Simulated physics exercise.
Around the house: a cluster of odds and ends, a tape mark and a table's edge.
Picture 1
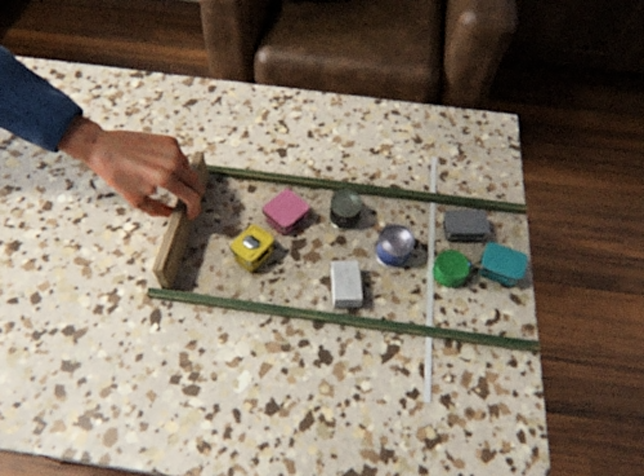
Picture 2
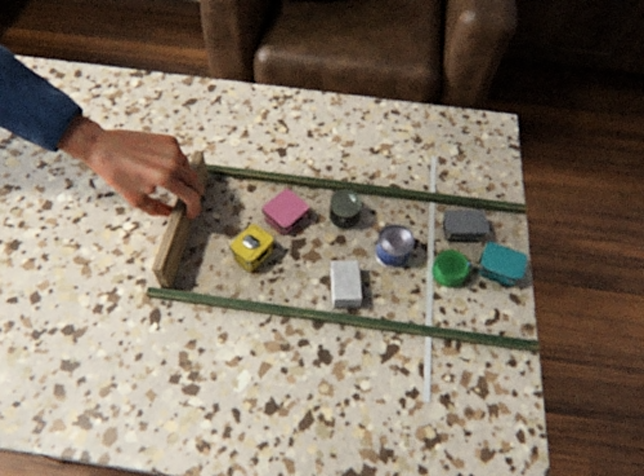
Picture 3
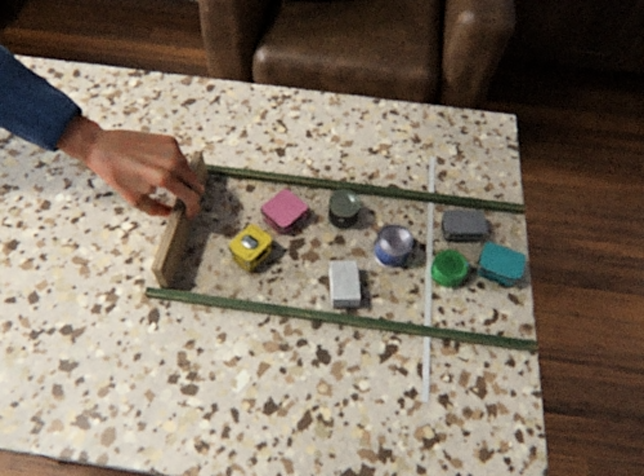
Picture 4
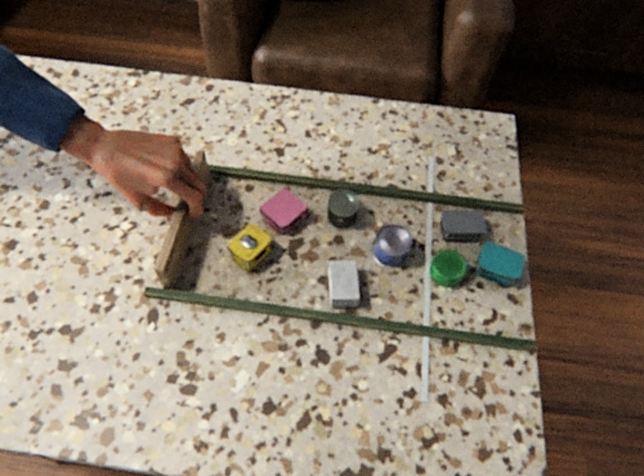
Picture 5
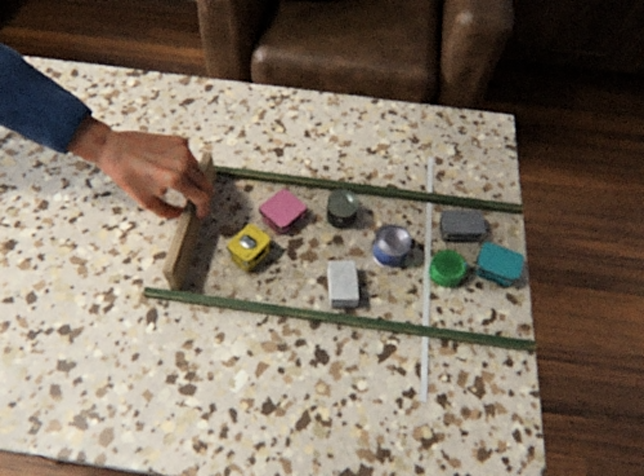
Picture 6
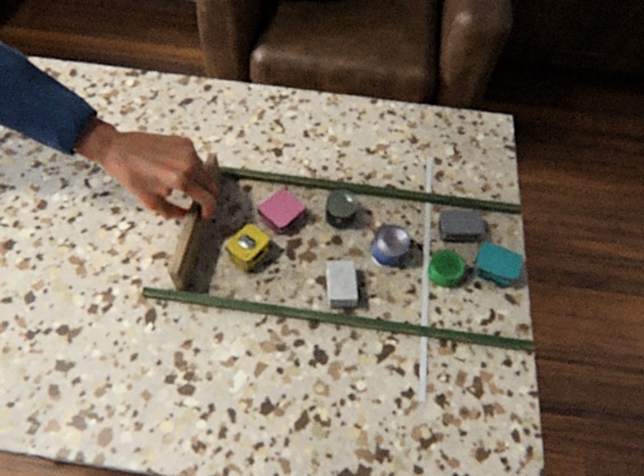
The clip opens on a speckled tabletop where a hand holds a wooden board upright between two green strips, with small colourful cases, tins and blocks spread to its right, some beyond a white line. The hand then slides the board slightly right, while the objects stay practically still.
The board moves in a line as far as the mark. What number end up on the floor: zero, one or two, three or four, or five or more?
As it turns out, the number that fall off is zero.
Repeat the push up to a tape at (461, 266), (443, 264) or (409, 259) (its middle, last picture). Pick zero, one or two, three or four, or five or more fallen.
One after another: 1 or 2; no fall at all; no fall at all.
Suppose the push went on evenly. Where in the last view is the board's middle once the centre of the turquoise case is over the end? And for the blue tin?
Its middle is around (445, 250) and around (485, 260).
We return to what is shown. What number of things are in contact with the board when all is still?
The number is 3.
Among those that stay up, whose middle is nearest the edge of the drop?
It is the turquoise case.
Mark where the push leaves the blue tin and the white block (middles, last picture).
The blue tin at (474, 257), the white block at (452, 306).
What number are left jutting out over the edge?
Overhanging: 2.
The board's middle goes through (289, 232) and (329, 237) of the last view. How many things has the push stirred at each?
3 and 4.
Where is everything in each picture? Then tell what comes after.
Turquoise case (502, 265); grey case (465, 227); green lid (451, 269); board (184, 218); tape (431, 261), in the first frame.
Grey case (464, 226); yellow case (253, 249), in the second frame.
Green lid (449, 269); blue tin (393, 246), in the third frame.
Turquoise case (499, 265); pink case (284, 213), in the fourth frame.
Grey case (461, 227); white block (343, 284), in the fifth frame.
Turquoise case (497, 265); grey case (460, 227); green lid (446, 269); board (197, 219); tape (426, 261), in the sixth frame.
Soon after, none off yet; turquoise case at rest near (497, 265); grey case at rest near (460, 227); green lid at rest near (446, 269).
Then, none off yet; turquoise case moving near (507, 267); grey case moved a little near (483, 230); green lid moved about its own width near (470, 277).
At rest, the number that fall off is zero.
